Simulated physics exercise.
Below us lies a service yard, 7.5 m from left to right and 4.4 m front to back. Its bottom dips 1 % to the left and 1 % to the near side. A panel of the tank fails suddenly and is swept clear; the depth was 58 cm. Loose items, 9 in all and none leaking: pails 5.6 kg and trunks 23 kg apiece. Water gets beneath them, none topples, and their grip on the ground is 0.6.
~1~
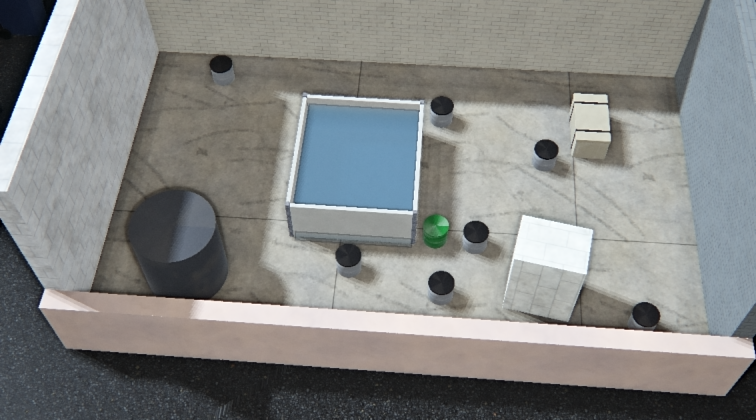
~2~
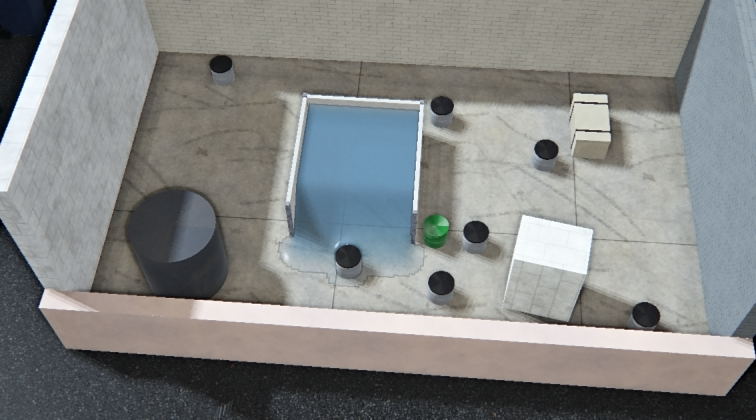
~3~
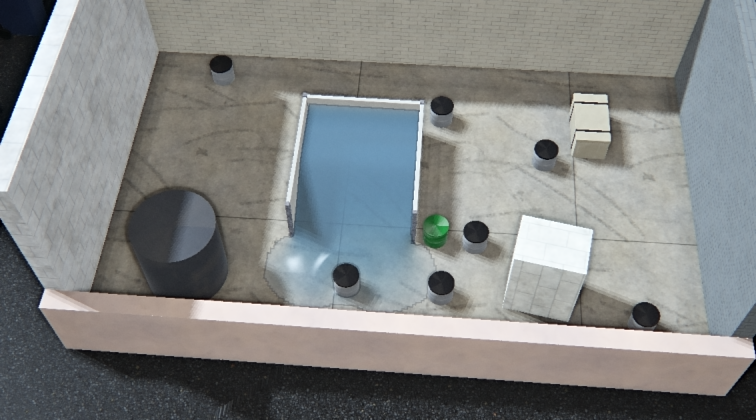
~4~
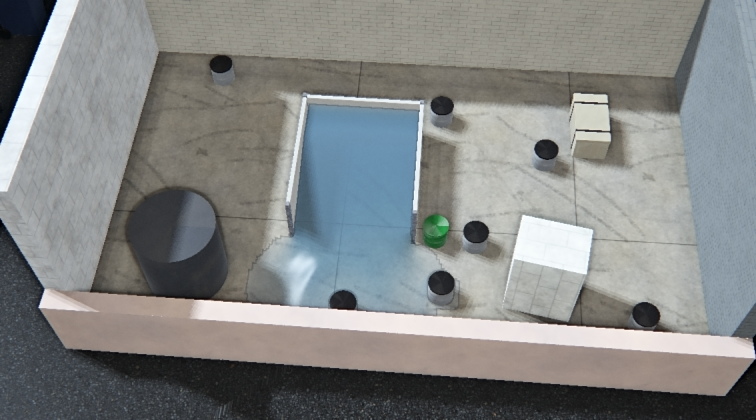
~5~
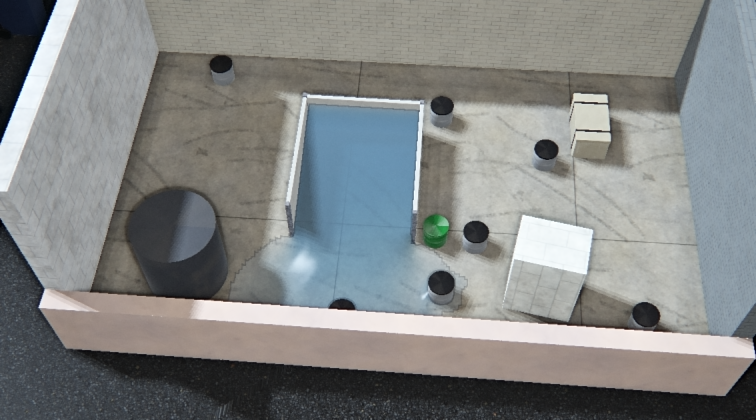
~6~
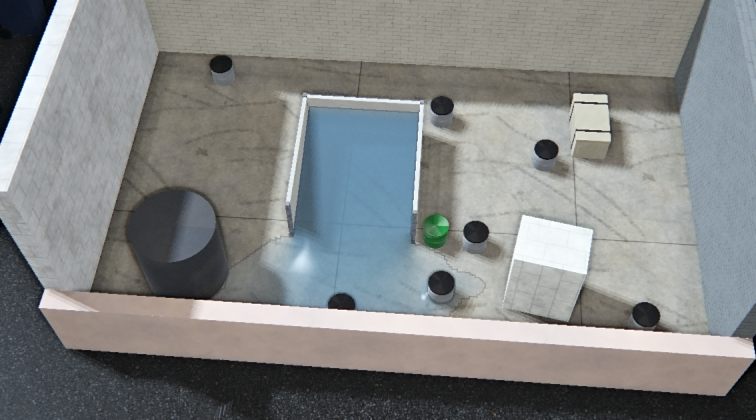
The footage shows a walled yard where the near panel of a water-filled tank gives way and water spreads across the floor, carrying one dark-topped container to the near wall while the other objects stay in place.
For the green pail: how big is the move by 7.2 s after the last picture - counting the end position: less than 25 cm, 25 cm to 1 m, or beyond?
The green pail barely shifts.
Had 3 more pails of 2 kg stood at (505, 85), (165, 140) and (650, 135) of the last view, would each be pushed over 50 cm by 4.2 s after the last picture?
In that order: Under, over, past it.
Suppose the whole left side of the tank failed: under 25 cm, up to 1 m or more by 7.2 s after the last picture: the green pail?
Then the green pail stays put.
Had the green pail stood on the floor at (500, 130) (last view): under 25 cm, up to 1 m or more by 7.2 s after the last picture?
It stays put.
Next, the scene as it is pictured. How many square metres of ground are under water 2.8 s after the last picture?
About 25 m2.
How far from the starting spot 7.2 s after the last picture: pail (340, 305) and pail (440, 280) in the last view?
In that order: 200 cm, 200 cm.
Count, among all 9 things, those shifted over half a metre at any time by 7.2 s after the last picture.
I count 5.
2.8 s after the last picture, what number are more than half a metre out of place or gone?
By then 4.
Then, 0.9 s after the last picture the green pail is near (436, 225), 0.0 m from its start, aground; 1 afloat.
Then, 2.8 s after the last picture the green pail is near (433, 225), 0.0 m from its start, aground; 0 afloat.
Then, 4.8 s after the last picture the green pail is near (432, 223), 0.1 m from its start, aground; 1 afloat.
Then, 7.2 s after the last picture the green pail is near (432, 223), 0.1 m from its start, aground; 0 afloat.
